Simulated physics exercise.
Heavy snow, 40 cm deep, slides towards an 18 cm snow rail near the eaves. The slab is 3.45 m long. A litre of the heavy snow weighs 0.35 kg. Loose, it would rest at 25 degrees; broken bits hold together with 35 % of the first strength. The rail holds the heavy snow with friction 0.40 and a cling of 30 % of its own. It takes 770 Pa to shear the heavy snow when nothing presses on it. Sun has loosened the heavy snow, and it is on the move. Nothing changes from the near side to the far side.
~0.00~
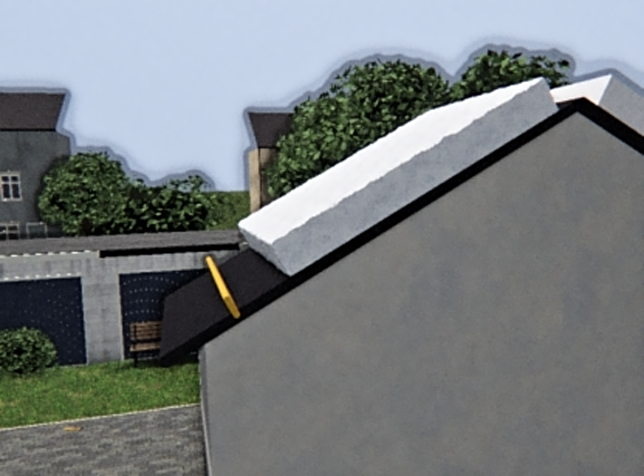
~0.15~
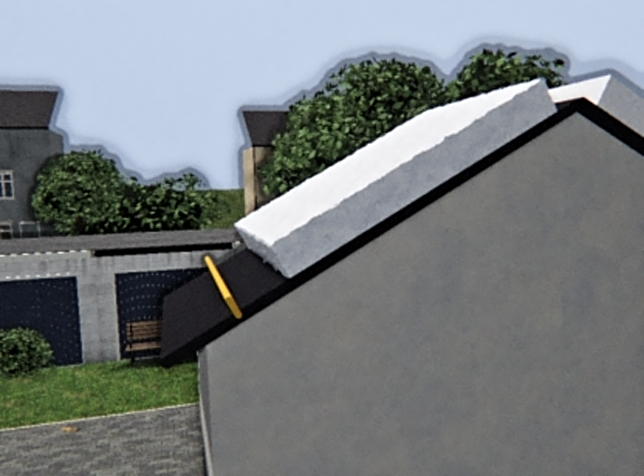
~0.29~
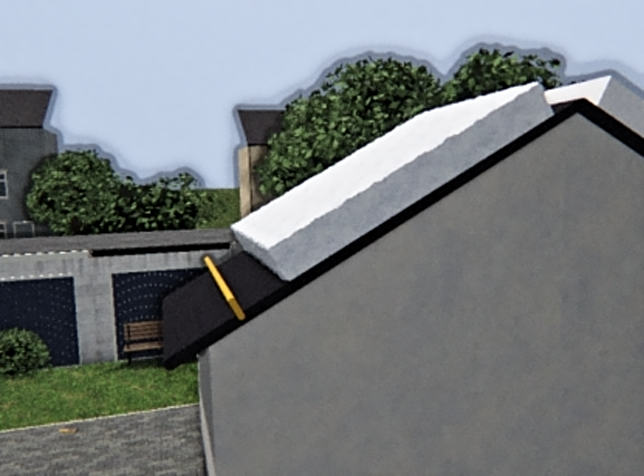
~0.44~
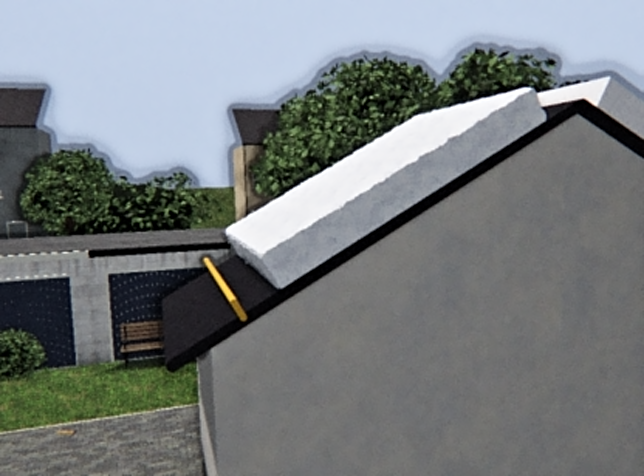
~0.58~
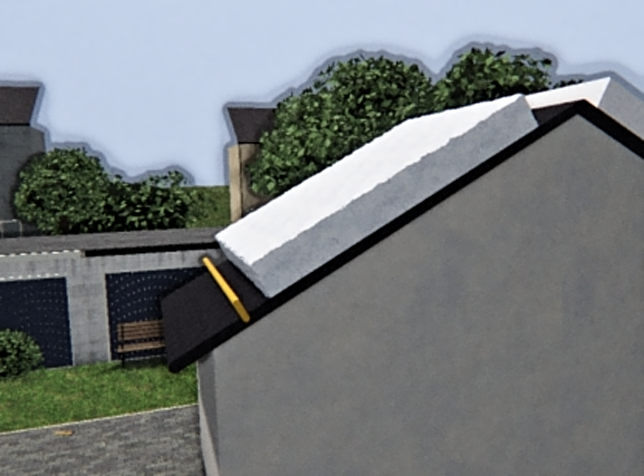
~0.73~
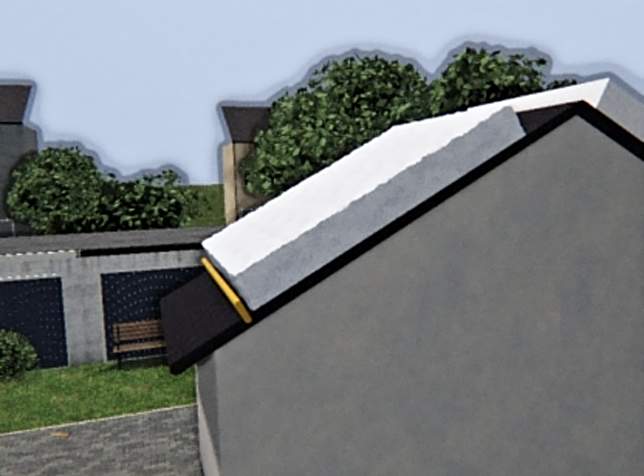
On the sloping dark roof of a grey building, with trees and sheds behind, a thick slab of white snow slides slowly down to the left, closing the gap to a yellow rail near the eaves and reaching it.
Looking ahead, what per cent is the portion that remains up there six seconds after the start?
Close to 61 per cent.
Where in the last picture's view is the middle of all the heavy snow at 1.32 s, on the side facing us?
At about (323, 240).
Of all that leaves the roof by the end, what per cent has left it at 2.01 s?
Some 50 per cent.
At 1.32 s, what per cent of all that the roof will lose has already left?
About 0 %.
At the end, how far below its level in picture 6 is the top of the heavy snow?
About 0.7 m.
After 1.32 s, 99 % of the snow is on the roof.
After 2.01 s, 79 % of the snow is on the roof.
After 2.71 s, 67 % of the snow is on the roof.
After 3.40 s, 62 % of the snow is on the roof.
After 6.00 s, 61 % of the snow is on the roof.
